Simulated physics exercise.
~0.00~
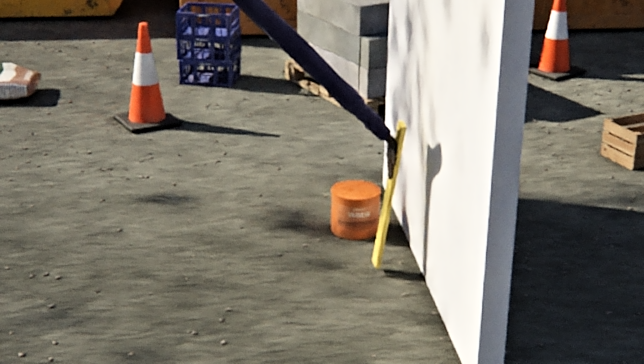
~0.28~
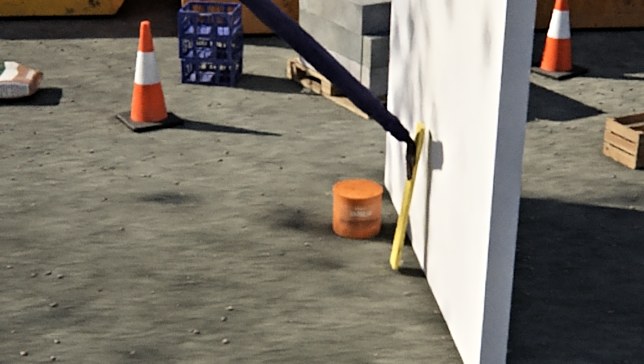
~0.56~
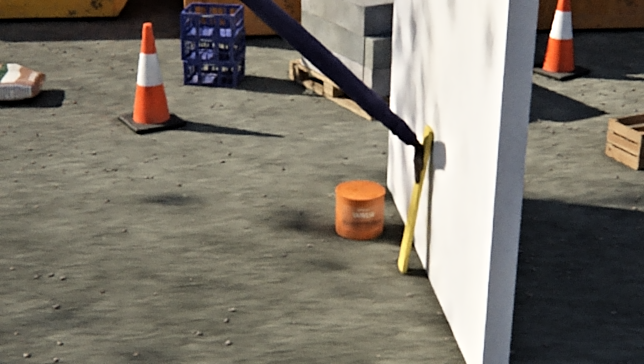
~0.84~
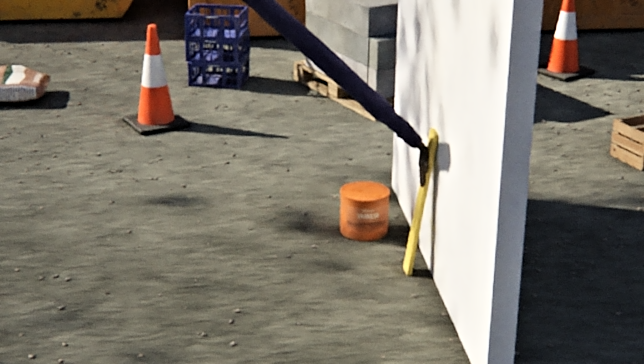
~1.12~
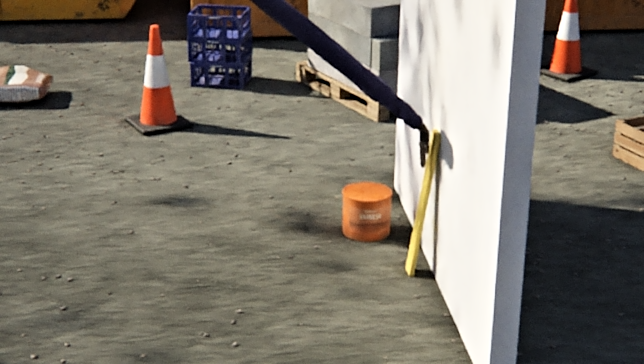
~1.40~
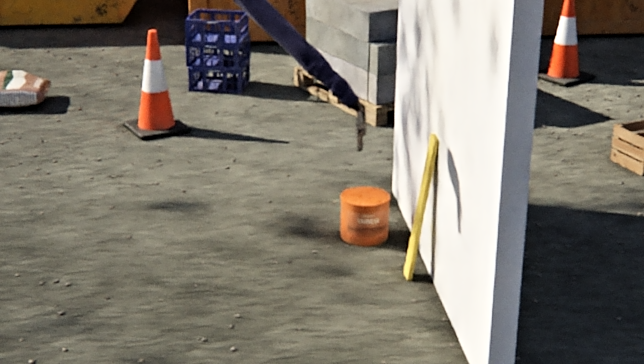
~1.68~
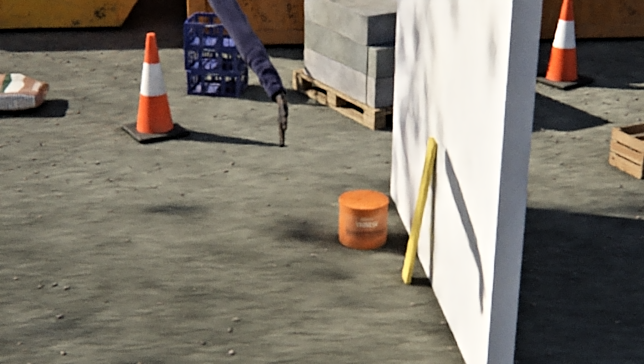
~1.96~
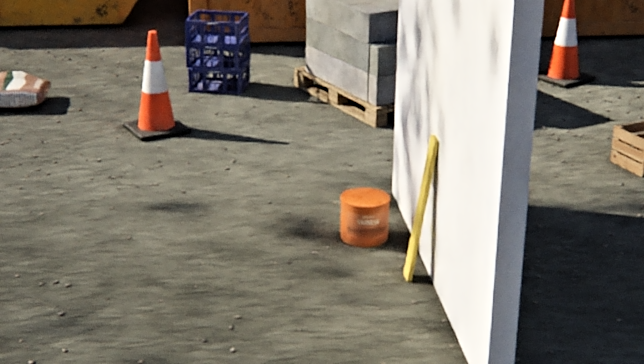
A hand props a yellow plank against a white wall, lets go, and it stays leaning.
